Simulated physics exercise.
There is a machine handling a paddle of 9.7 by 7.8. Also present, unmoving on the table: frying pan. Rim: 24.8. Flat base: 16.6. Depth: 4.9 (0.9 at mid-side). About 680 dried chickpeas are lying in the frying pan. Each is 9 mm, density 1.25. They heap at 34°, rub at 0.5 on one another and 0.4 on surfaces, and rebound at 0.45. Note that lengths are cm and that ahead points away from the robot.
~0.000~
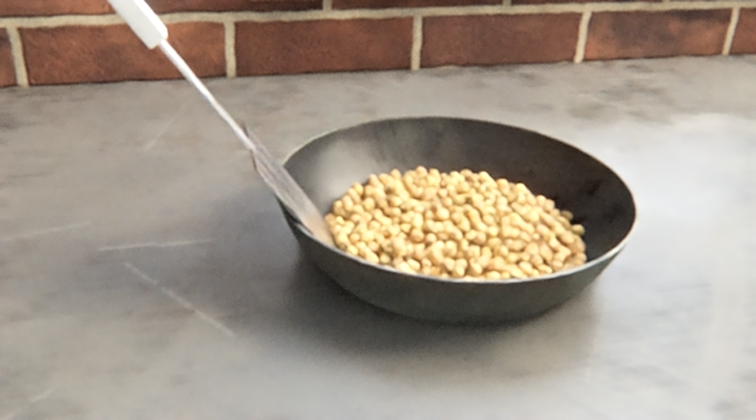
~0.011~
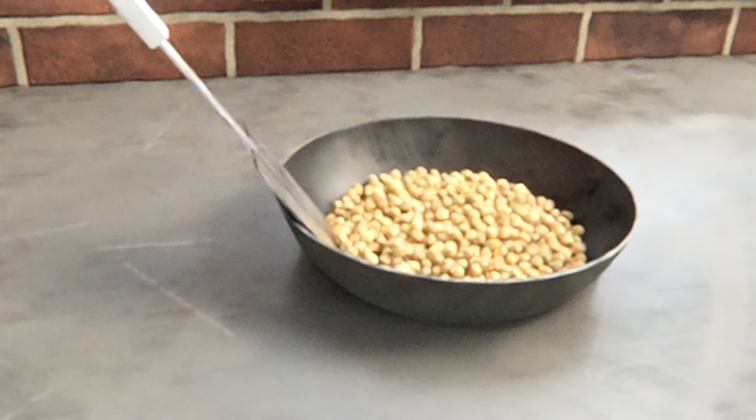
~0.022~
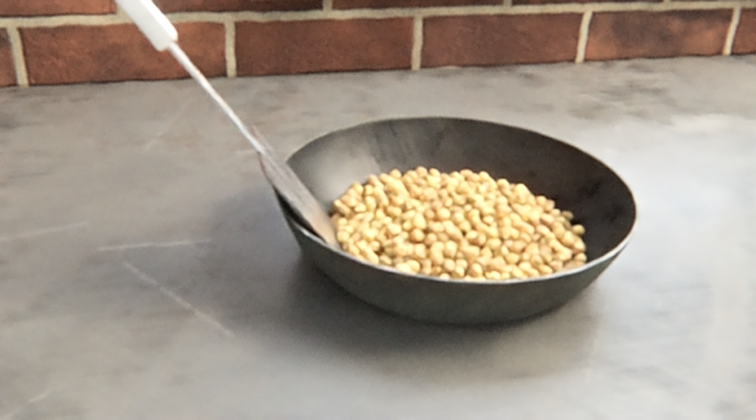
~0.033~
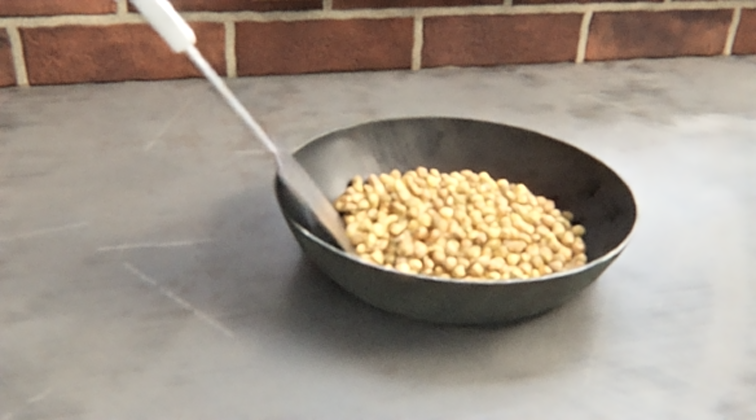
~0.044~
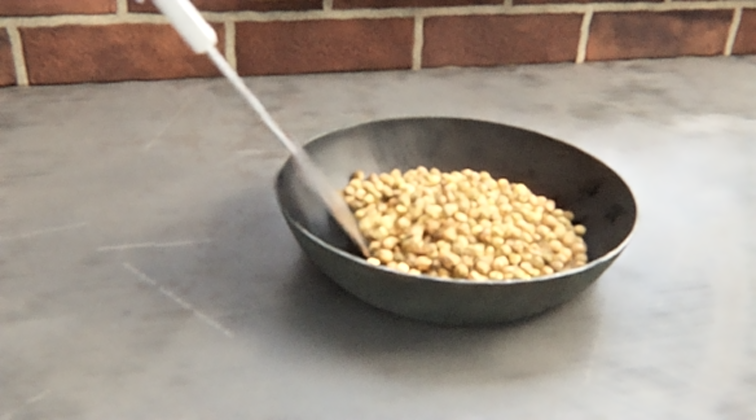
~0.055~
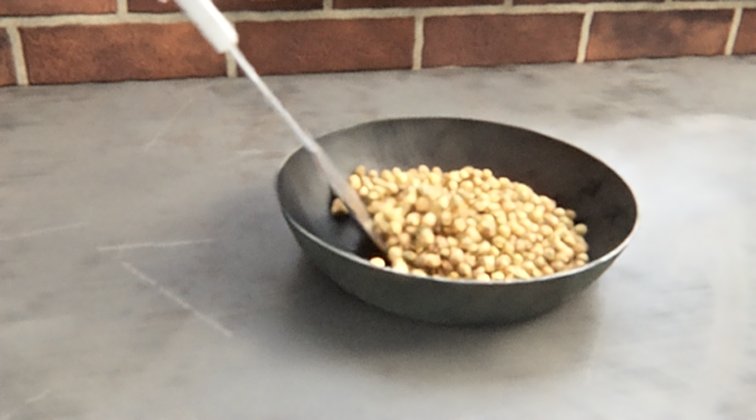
A white-handled paddle rests at the left edge of a dark frying pan heaped with pale dried chickpeas, barely moving at first. It then slides right into the pan, keeping its slant, and pushes into the near left side of the heap, shifting a few chickpeas while the pan stays still.
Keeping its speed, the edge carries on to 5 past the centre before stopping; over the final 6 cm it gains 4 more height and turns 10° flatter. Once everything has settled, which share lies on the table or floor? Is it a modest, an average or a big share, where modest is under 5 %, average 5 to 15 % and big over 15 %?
Average.
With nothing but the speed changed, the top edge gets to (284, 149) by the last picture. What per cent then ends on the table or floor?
Estimate: Close to 0 %.
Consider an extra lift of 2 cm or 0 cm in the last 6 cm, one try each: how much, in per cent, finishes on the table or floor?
First try about 5 %, second try about 0 %.
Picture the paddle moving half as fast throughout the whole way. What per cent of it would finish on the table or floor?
Estimated result: Some 0 %.
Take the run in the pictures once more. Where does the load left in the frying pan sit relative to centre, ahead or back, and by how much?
Offset forward: Around 4.0 cm.
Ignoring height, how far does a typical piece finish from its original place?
The value is roughly 3 cm.
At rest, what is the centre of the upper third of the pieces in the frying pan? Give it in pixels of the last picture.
(549, 215).
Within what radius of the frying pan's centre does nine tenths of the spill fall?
The distance is roughly 65 cm.
By 0.08 s, sloping 55°, highest piece 7 above the table; 675 in the frying pan.
By 0.11 s, sloping 51°, highest piece 9 above the table; 675 in the frying pan.
By 0.32 s, sloping 45°, highest piece 4 above the table; 613 in the frying pan, 61 on the table or floor, 1 on the blade or in flight.
By 1.37 s, sloping 45°, highest piece 4 above the table; 613 in the frying pan, 62 on the table or floor.
Final count, 613 in the frying pan, 62 on the table or floor. That is 9 % on the table or floor.
